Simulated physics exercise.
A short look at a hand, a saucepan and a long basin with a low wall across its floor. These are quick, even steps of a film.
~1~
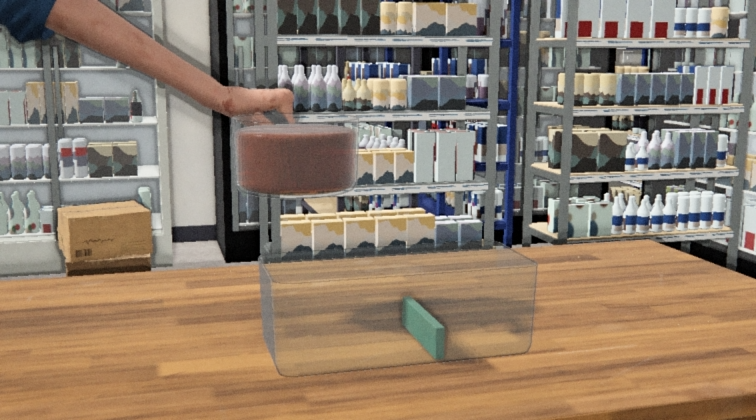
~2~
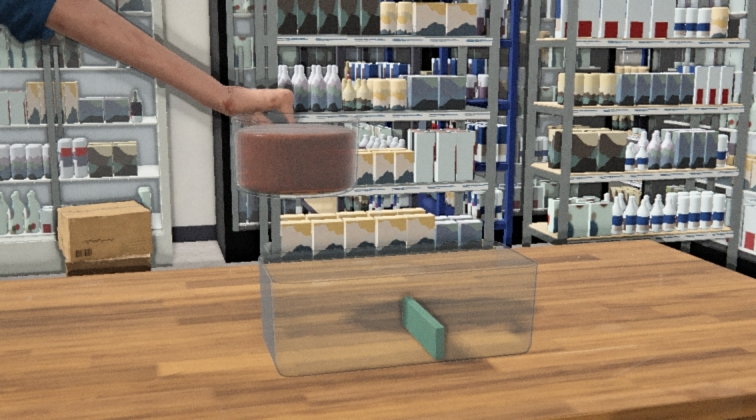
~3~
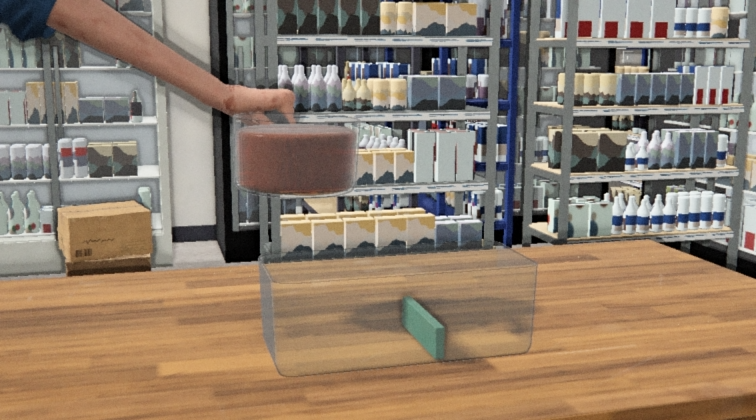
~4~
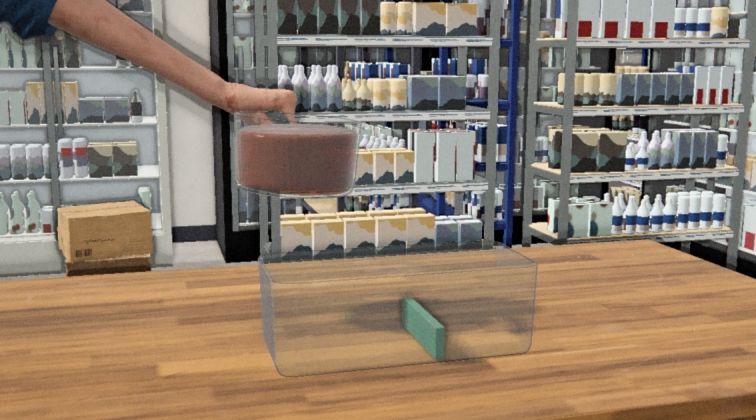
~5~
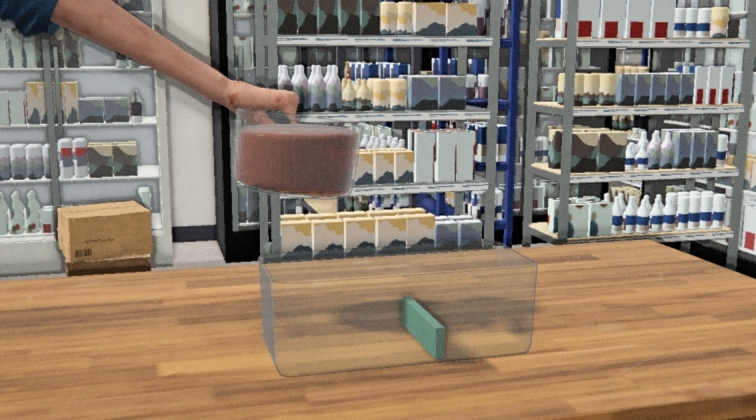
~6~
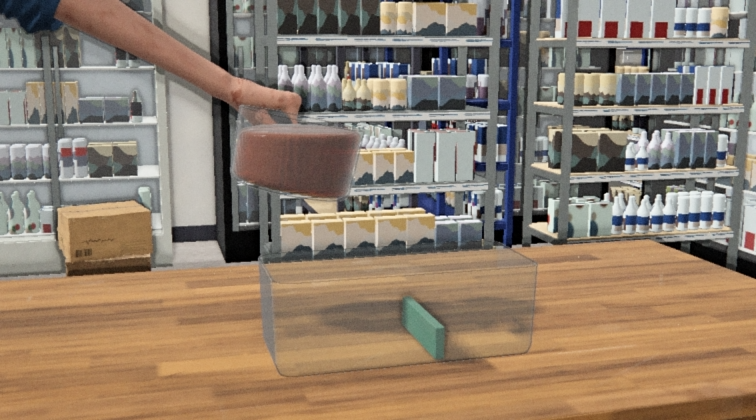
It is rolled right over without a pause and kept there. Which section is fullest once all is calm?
The left-hand part.
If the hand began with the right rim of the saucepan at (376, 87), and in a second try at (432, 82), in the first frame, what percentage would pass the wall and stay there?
About 60 and 60 per cent.
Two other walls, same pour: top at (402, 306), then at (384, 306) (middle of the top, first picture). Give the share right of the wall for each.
About 60 and 80 per cent.
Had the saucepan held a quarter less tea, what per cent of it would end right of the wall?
Near 15 %.
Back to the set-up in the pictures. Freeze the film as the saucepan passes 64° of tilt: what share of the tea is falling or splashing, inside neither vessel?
Close to 25 per cent.
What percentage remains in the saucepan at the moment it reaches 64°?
Close to 65 per cent.
A moment on, the tilt is 64° and 64 per cent is still to pour, 6 is left of the wall and 3 right of it.
Next, the tilt is 94° and 16 per cent is still to pour, 35 is left of the wall and 36 right of it.
Then the tilt is 97° and 3 per cent is still to pour, 56 is left of the wall and 37 right of it.
Later the tilt is 97° and 0 per cent is still to pour, 61 is left of the wall and 37 right of it.
In the end 61 per cent lies left of the wall, 37 right of it and 1 outside.
